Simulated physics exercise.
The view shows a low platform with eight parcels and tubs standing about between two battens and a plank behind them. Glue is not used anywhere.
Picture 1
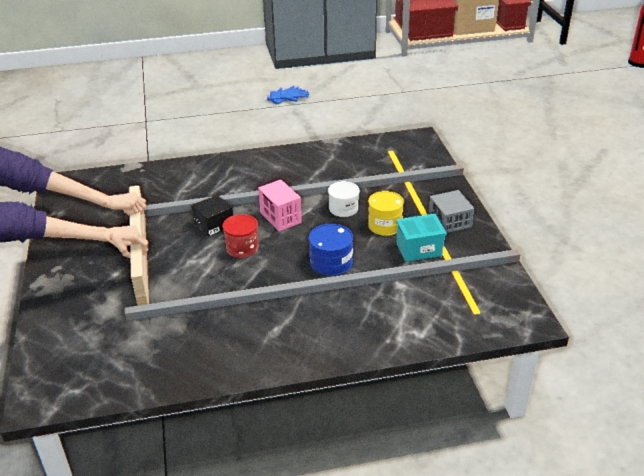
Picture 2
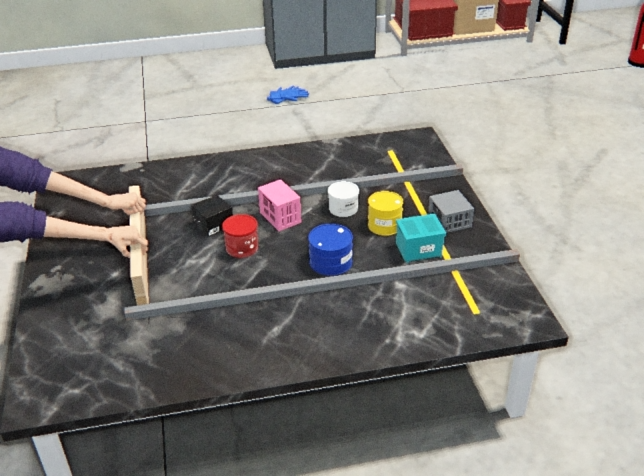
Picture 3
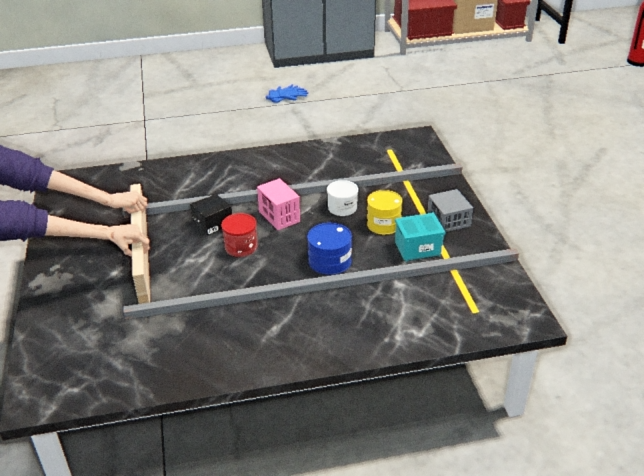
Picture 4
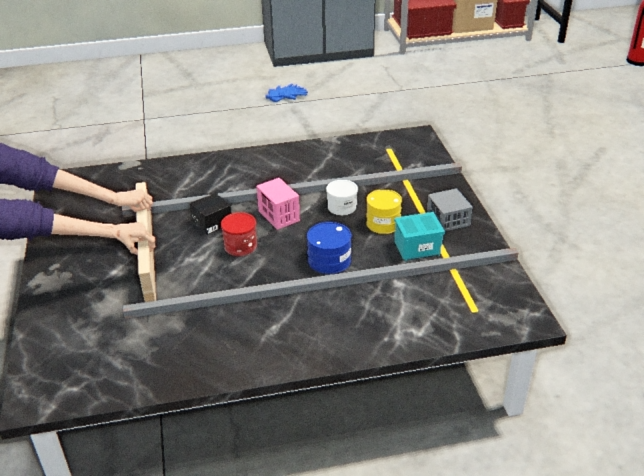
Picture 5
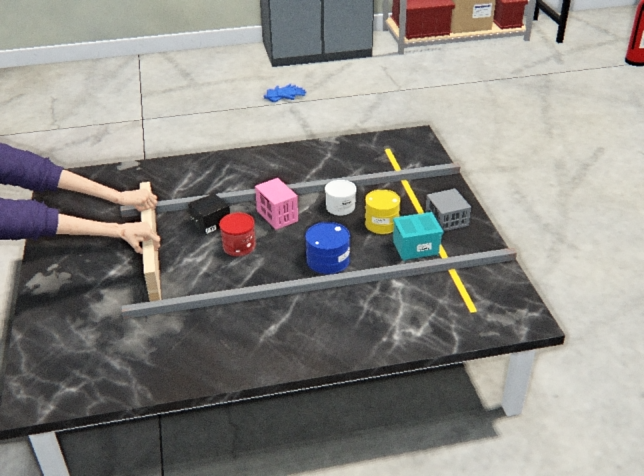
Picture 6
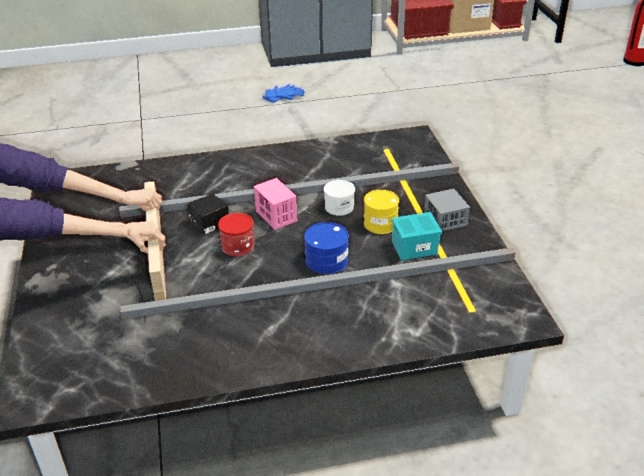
The clip shows two hands on a wooden plank at the left of a dark marbled table, first nearly still, then sliding it slightly right between two grey rails, while the colourful crates and tubs ahead stay in place.
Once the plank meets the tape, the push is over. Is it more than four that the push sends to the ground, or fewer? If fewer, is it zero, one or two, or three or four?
Just one or two fall.
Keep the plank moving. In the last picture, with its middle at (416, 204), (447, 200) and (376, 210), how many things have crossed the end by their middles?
Respectively 2, 5 and 0.
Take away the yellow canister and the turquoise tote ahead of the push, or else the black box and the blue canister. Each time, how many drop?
The number fallen is 1, and in the other try 1.
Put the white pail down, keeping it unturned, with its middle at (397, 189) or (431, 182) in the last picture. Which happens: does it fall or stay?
Taking them in order, it gets knocked off and then gets knocked off.
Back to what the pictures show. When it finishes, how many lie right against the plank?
3.
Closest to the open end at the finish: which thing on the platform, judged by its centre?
The turquoise tote is the one.
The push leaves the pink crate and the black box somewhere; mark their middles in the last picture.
Going in order: First (452, 179), then (427, 188).
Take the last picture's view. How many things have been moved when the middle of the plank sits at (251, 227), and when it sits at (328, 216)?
The number moved is 3 and then 5.
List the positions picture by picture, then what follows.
In the first frame, grey crate (451, 212); turquoise tote (420, 238); yellow canister (386, 213); plank (139, 245); tape (428, 221).
In the second frame, turquoise tote (420, 238); plank (138, 245).
In the third frame, yellow canister (384, 212); black box (212, 214).
In the fourth frame, grey crate (449, 210); red pail (240, 234).
In the fifth frame, turquoise tote (417, 237); white pail (341, 198).
In the sixth frame, grey crate (446, 210); turquoise tote (416, 237); yellow canister (381, 212); plank (155, 240); tape (424, 220).
A little later, none off yet; grey crate at rest near (446, 210); turquoise tote at rest near (416, 237); yellow canister at rest near (381, 212).
Next, none off yet; grey crate at rest near (446, 210); turquoise tote at rest near (416, 237); yellow canister moving near (385, 211).
When it is over, the number that fall off is one or two; down, white pail and grey crate.
